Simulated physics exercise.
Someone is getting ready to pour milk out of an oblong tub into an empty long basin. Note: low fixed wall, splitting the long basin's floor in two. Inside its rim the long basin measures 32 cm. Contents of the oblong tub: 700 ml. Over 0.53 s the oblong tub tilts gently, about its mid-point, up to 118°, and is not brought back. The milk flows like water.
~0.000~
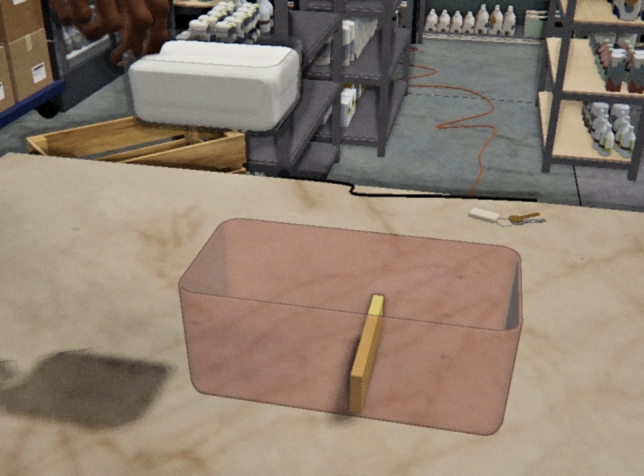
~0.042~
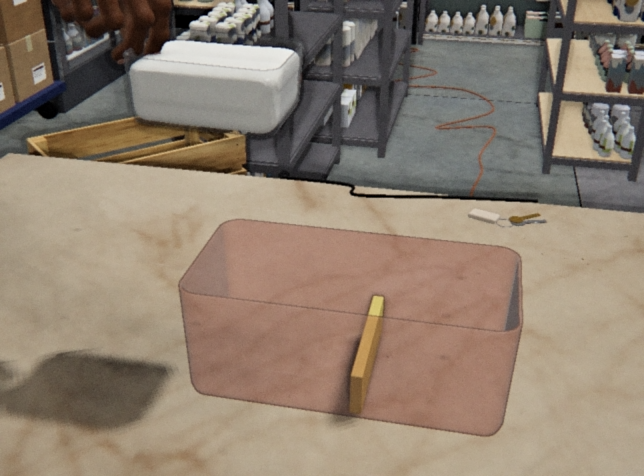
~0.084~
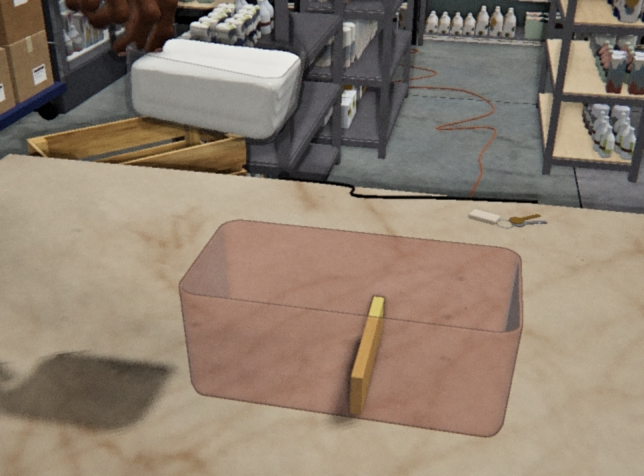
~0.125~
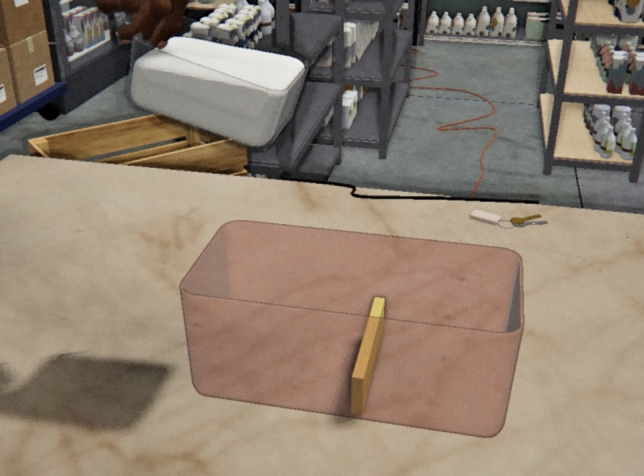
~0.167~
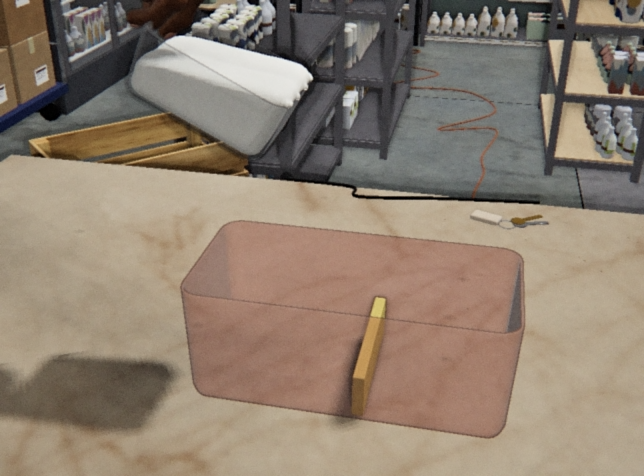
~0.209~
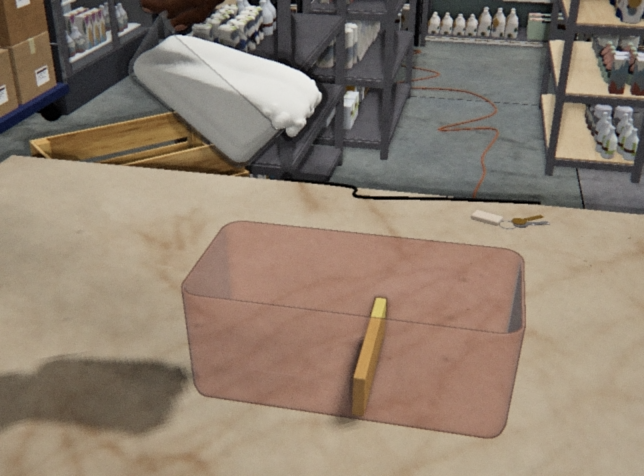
A white oblong tub tilts down to the right above a counter, milk reaching its lower rim.
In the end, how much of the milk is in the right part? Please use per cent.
Roughly 24 percent is in the right part.
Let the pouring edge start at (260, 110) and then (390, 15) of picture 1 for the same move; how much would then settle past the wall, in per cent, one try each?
Roughly 10 per cent the first time and 70 per cent the second.
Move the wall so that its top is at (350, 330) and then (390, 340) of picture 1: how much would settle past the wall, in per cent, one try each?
The first gives near 45 per cent and the second near 15 per cent.
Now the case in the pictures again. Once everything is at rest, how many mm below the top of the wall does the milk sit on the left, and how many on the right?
I'd say some 28 mm on the left and some 40 mm on the right.
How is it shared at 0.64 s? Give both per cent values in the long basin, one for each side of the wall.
70 on the left and 22 on the right, roughly.
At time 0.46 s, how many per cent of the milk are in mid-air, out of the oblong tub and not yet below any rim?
Close to 50 in a hundred.
After 0.46 s the tilt is 112° and 7 per cent is still to pour, 31 is left of the wall and 12 right of it.
After 0.64 s the tilt is 118° and 0 per cent is still to pour, 71 is left of the wall and 21 right of it.
After 0.82 s the tilt is 118° and 0 per cent is still to pour, 70 is left of the wall and 22 right of it.
After 1.03 s the tilt is 118° and 0 per cent is still to pour, 71 is left of the wall and 23 right of it.
In the end 71 per cent lies left of the wall, 24 right of it and 5 outside.
